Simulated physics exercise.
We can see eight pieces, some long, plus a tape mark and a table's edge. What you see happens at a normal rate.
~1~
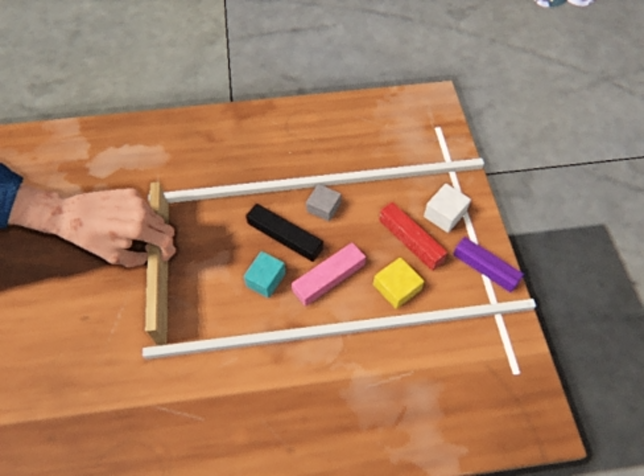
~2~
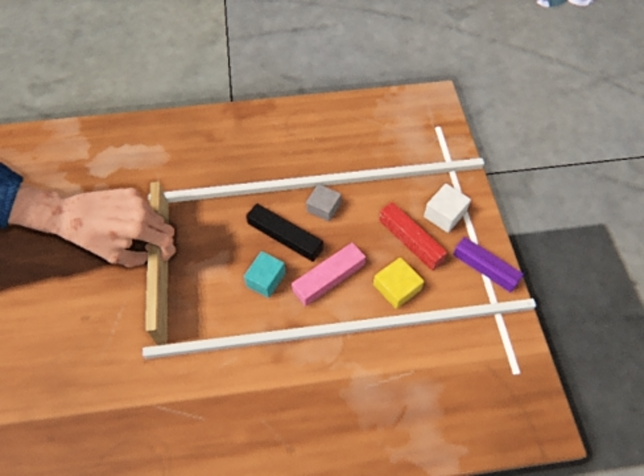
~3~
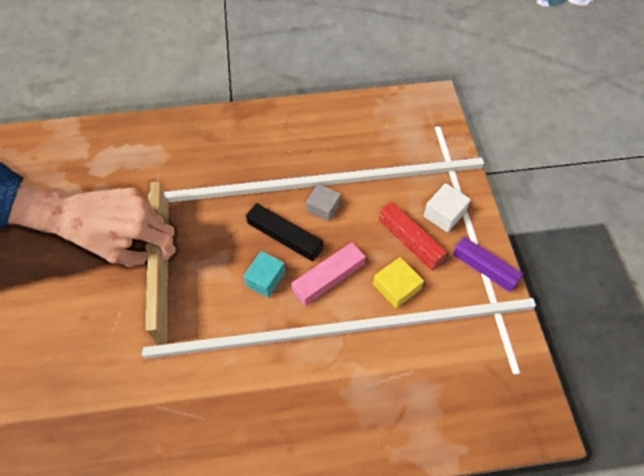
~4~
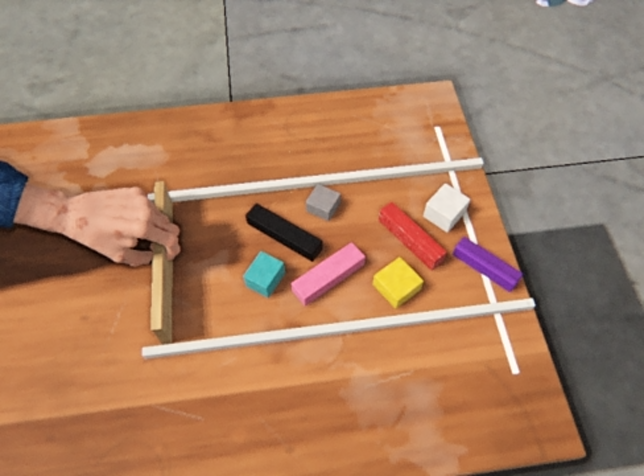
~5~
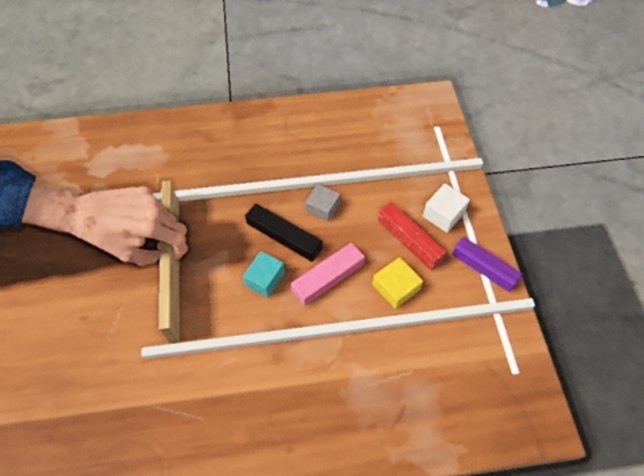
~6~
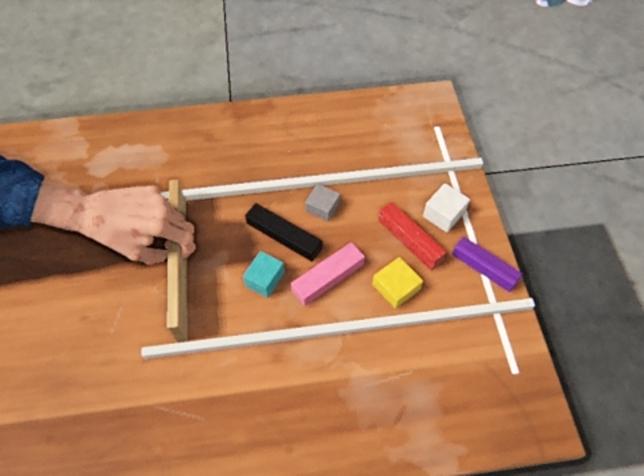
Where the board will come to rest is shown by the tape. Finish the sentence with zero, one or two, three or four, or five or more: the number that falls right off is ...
The number that falls right off is three or four.
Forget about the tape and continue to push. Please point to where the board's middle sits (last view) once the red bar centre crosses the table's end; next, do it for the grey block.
Middle approx. at (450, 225), then approx. at (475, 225).
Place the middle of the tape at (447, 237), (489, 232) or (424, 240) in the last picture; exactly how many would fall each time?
Tallies in the order given: 2, 7, 1.
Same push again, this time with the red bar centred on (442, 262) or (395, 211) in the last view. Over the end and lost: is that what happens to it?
Going place by place: Over the edge, then over the edge.
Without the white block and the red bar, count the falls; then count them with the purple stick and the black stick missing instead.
The first try gives 2, the second gives 2.
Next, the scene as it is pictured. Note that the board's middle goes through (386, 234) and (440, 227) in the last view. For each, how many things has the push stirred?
At first I count 8, and then 8.
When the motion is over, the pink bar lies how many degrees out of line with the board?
Roughly 50° out of line.
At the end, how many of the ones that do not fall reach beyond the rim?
The total would be 3.
A little later, none off yet; purple stick at rest near (486, 264); white block at rest near (446, 208); red bar at rest near (411, 236).
Next, none off yet; purple stick at rest near (486, 264); white block at rest near (446, 208); red bar moving near (418, 233).
Later still, none off yet; purple stick tilted a little near (527, 254); white block shifted about its own width near (486, 193); red bar shifted about its own width near (480, 216).
When it is over, the number that fall off is three or four; down, yellow block, red bar, white block and purple stick.
